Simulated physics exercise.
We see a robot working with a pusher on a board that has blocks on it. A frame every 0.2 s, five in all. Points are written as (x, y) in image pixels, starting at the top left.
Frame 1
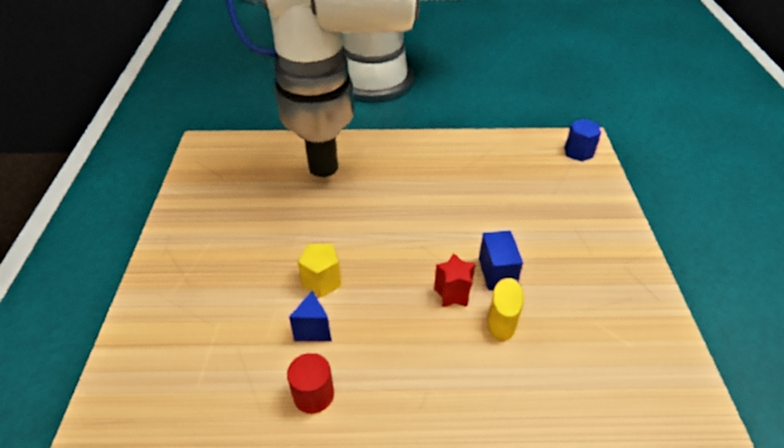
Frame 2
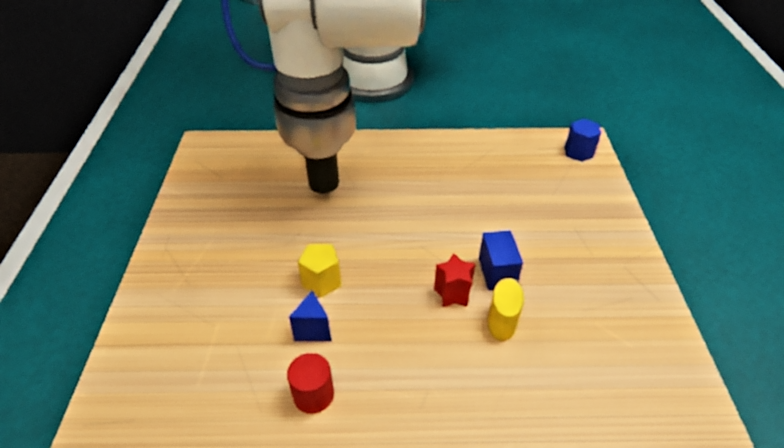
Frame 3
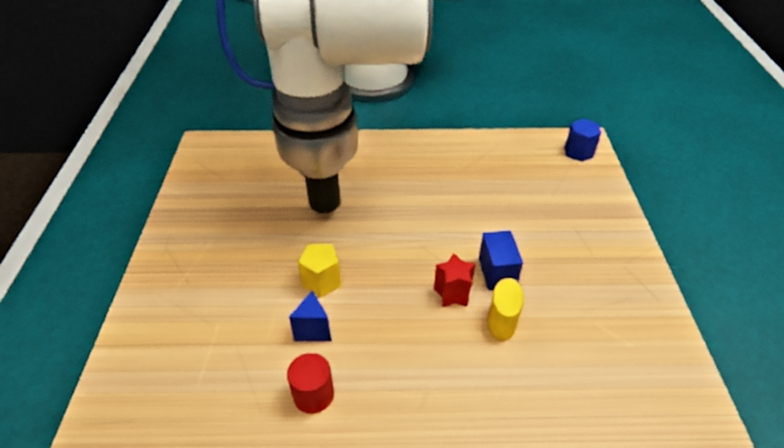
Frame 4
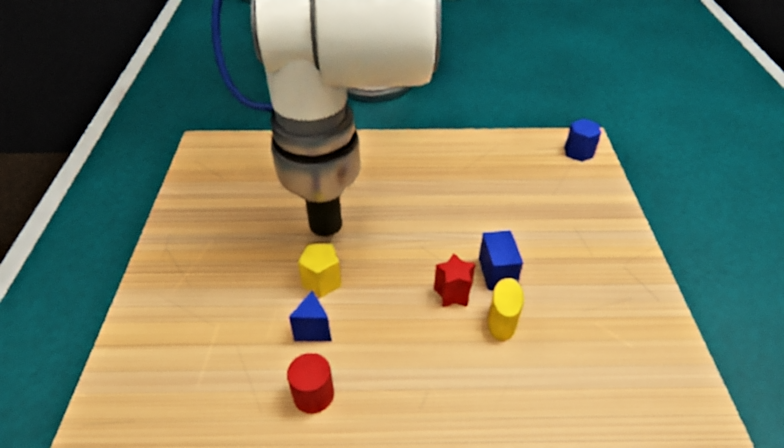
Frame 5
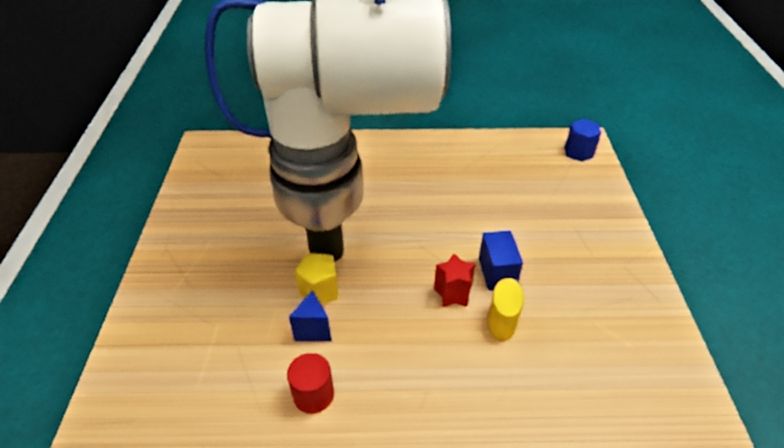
On a light wooden board set on a green surface, the view looks down at an angle from a camera that stays still. A yellow pentagon, a blue triangle and a red cylinder sit left of centre, with a red star, a blue block and a yellow piece to the right and a blue piece at the far right corner. A robot arm moves its black tip toward the viewer and nudges the pentagon slightly toward the triangle.
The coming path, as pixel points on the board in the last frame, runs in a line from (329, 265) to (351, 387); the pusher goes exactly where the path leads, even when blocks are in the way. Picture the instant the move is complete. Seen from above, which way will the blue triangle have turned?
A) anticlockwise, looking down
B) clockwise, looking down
The answer is A.
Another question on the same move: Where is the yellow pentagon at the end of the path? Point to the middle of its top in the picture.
My best guess is (298, 311).
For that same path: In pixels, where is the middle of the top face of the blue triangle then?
The point I'd pick in the picture is (290, 342).
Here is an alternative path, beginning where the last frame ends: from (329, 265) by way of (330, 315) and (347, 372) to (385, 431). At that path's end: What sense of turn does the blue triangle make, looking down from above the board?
Rotates counter-clockwise.
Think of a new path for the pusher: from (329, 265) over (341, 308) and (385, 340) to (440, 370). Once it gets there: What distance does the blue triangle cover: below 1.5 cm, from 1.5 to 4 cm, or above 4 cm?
It shifts by 1.5 to 4 cm.
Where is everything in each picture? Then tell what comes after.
The first picture shows pusher tip (324, 168); block tops, red circle (309, 371); blue triangle (310, 307); yellow pentagon (319, 256).
The second picture shows pusher (324, 184); blocks unchanged.
The third picture shows pusher (325, 203); blocks unchanged.
The fourth picture shows pusher (326, 225); blocks unchanged.
The fifth picture shows pusher (327, 252); red circle (309, 371); blue triangle (310, 307); yellow pentagon (316, 266).
What follows on the original path. One third of the way, pusher (334, 288); blue triangle (302, 329), turned 45° anticlockwise; yellow pentagon (305, 301), turned 50° clockwise.
Two thirds of the way, pusher (341, 330); blue triangle (291, 342), turned 65° anticlockwise; yellow pentagon (298, 311), turned 70° clockwise.
At the end, pusher (350, 375); red circle (306, 378); blue triangle (290, 342), turned 65° anticlockwise; yellow pentagon (298, 311), turned 70° clockwise.
